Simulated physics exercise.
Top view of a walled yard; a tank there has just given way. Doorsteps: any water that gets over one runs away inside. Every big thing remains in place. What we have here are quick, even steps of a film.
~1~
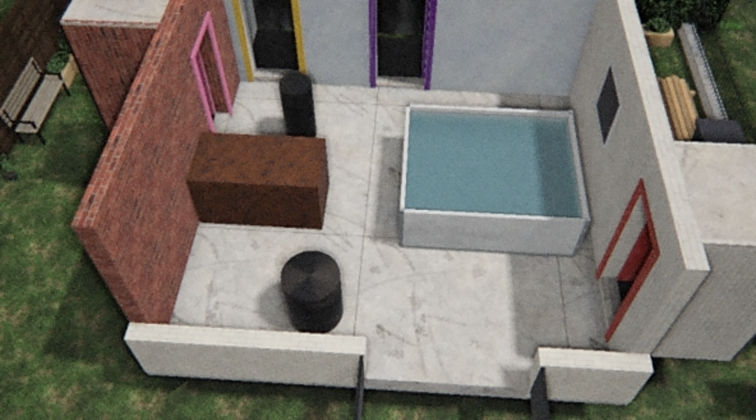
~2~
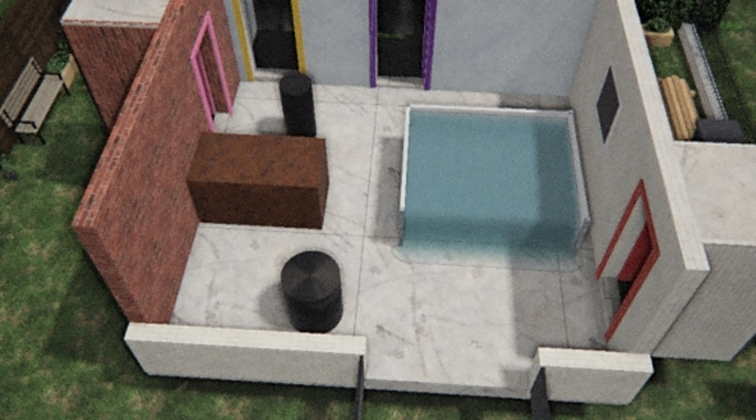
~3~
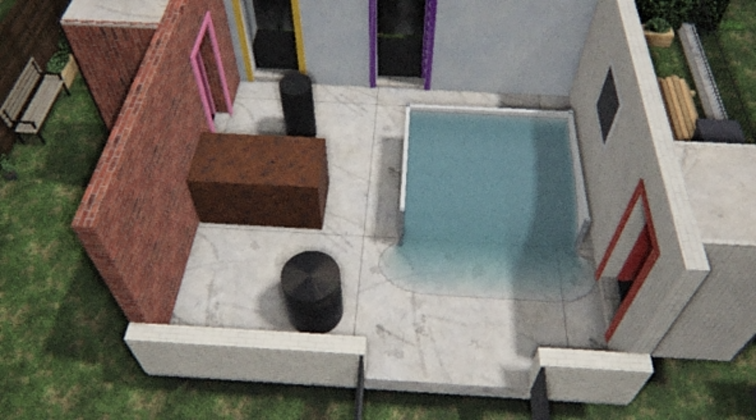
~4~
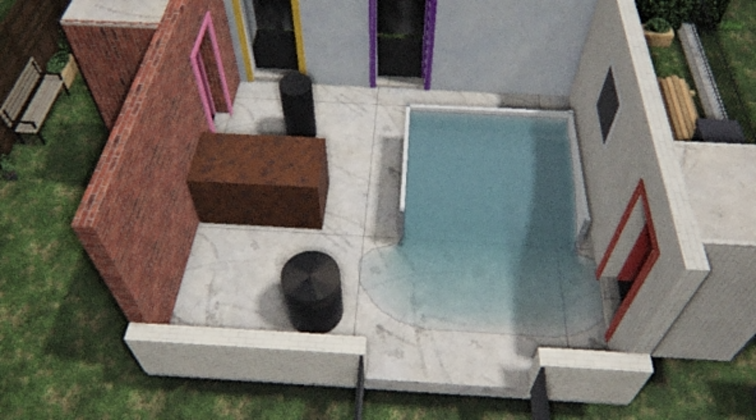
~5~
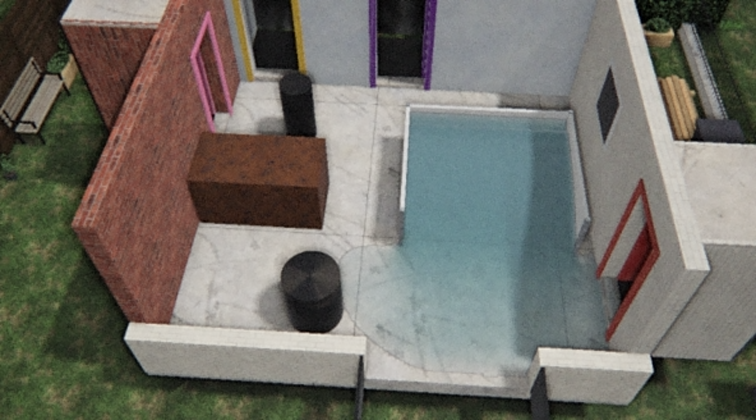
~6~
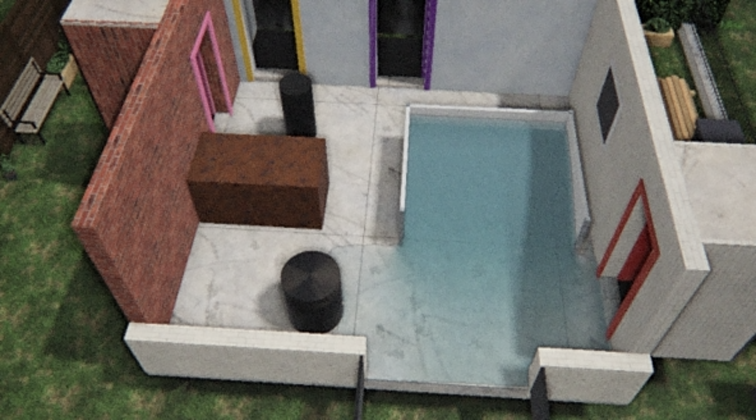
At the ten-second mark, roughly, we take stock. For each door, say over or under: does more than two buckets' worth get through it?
Purple door: Under, pink door: Under, yellow door: Under, red door: Over.
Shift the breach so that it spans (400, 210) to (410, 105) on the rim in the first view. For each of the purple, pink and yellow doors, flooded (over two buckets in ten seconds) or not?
Note - purple door breaks the threshold; pink door breaks the threshold; yellow door breaks the threshold.
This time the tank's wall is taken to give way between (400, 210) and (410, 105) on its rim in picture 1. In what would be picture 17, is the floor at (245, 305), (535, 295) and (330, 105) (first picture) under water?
Log: Point 1 inundated; point 2 unreached; point 3 inundated.
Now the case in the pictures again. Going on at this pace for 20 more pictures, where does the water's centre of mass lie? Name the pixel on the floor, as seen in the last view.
Centre: Close to (468, 263).
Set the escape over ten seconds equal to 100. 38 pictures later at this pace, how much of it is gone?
Close to 90 out of every hundred.
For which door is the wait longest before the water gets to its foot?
My answer: The yellow one.
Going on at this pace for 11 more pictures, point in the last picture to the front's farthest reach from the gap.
My best guess is about (164, 348).
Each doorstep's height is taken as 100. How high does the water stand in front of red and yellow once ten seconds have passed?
Respectively about 50 and 30 per cent.
A moment on, water covers 30 % of the floor; the purple door not reached, the pink door not reached, the yellow door not reached, the red door under two buckets in.
Next, water covers 40 % of the floor; the purple door not reached, the pink door not reached, the yellow door not reached, the red door far over two buckets in.
Then, water covers 45 % of the floor; the purple door not reached, the pink door not reached, the yellow door not reached, the red door far over two buckets in.
Later, water covers 65 % of the floor; the purple door not reached, the pink door wet at the sill, nothing in, the yellow door not reached, the red door far over two buckets in.
In the end, water covers 85 % of the floor; the purple door wet at the sill, nothing in, the pink door wet at the sill, nothing in, the yellow door wet at the sill, nothing in, the red door far over two buckets in.
